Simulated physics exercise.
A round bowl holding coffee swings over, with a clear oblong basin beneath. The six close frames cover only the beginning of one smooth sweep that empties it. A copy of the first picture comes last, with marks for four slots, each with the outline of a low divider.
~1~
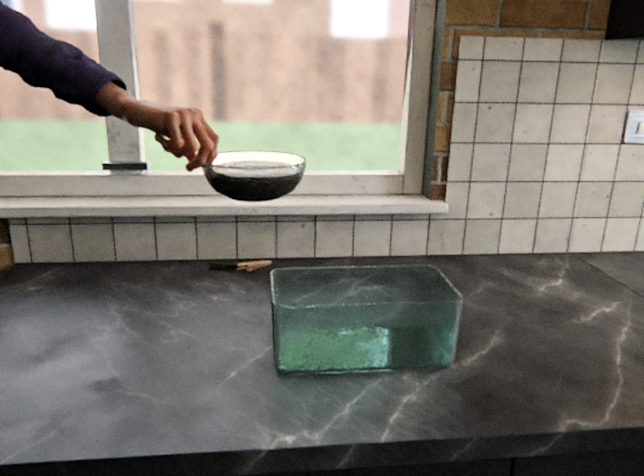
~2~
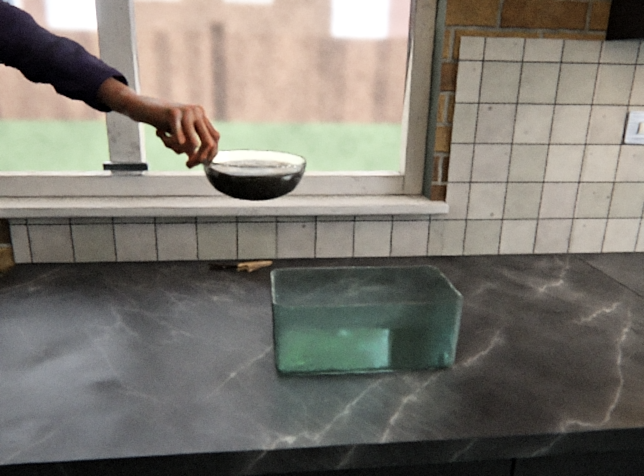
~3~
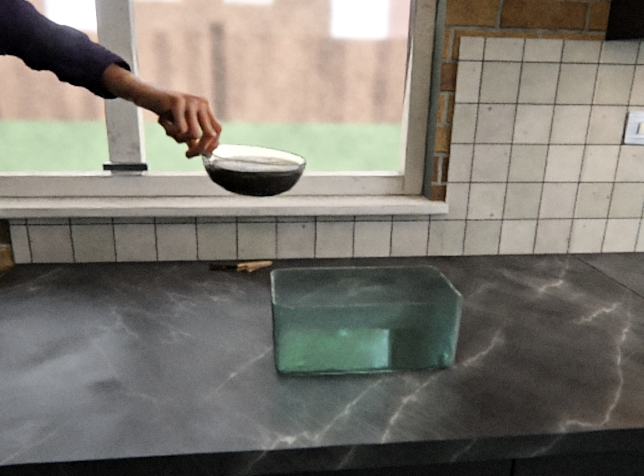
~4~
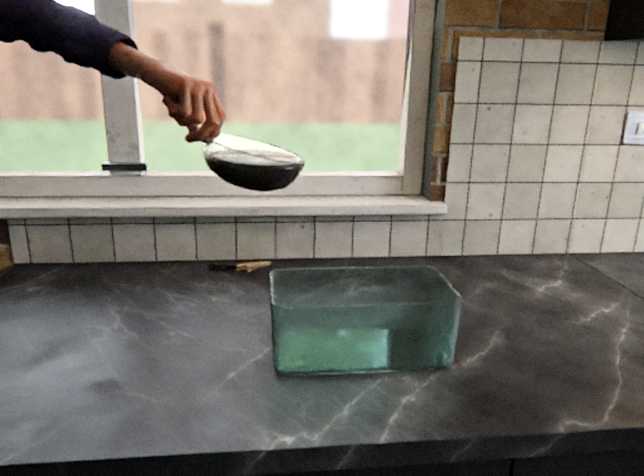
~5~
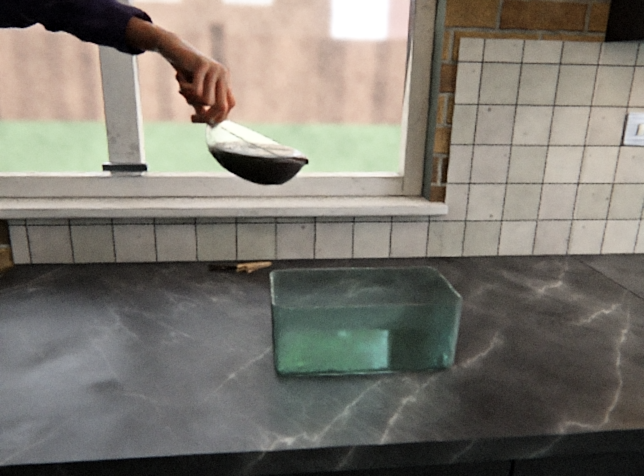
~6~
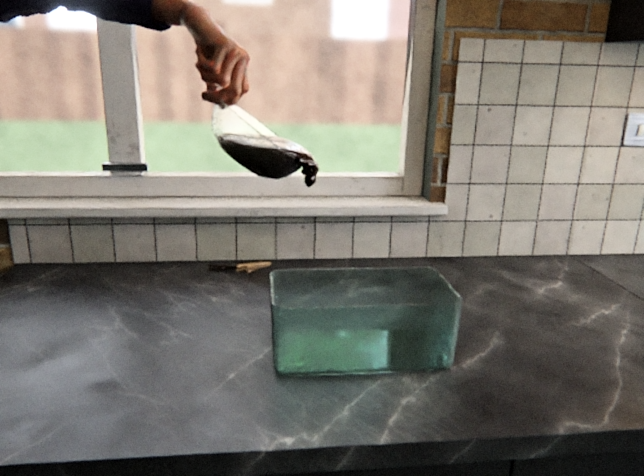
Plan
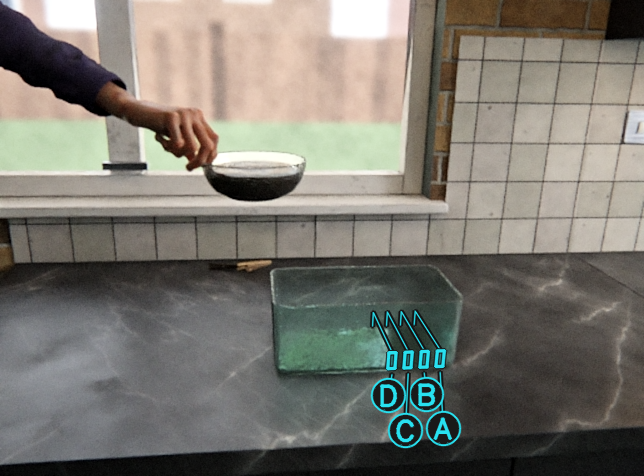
To begin with, a hand holds a round bowl of dark coffee upright in front of a window, above and to the left of a clear oblong basin on a dark marbled counter. The hand gradually rises and tilts the bowl rightward, the coffee shifts toward the lip, and a small dark dribble emerges over it.
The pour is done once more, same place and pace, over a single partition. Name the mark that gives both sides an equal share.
Slot D.
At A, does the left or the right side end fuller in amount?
The left side.
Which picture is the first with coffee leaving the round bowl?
In picture 5.
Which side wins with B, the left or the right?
The left side.
On the marked copy, A at (440, 372); B at (424, 372); C at (408, 373); D at (392, 374).
If A is chosen, about 81 % ends left of the wall and 16 % right of it; 3 % is lost outside.
If B is chosen, about 82 % ends left of the wall and 14 % right of it; 3 % is lost outside.
If C is chosen, about 81 % ends left of the wall and 16 % right of it; 4 % is lost outside.
If D is chosen, about 50 % ends left of the wall and 48 % right of it; 3 % is lost outside.
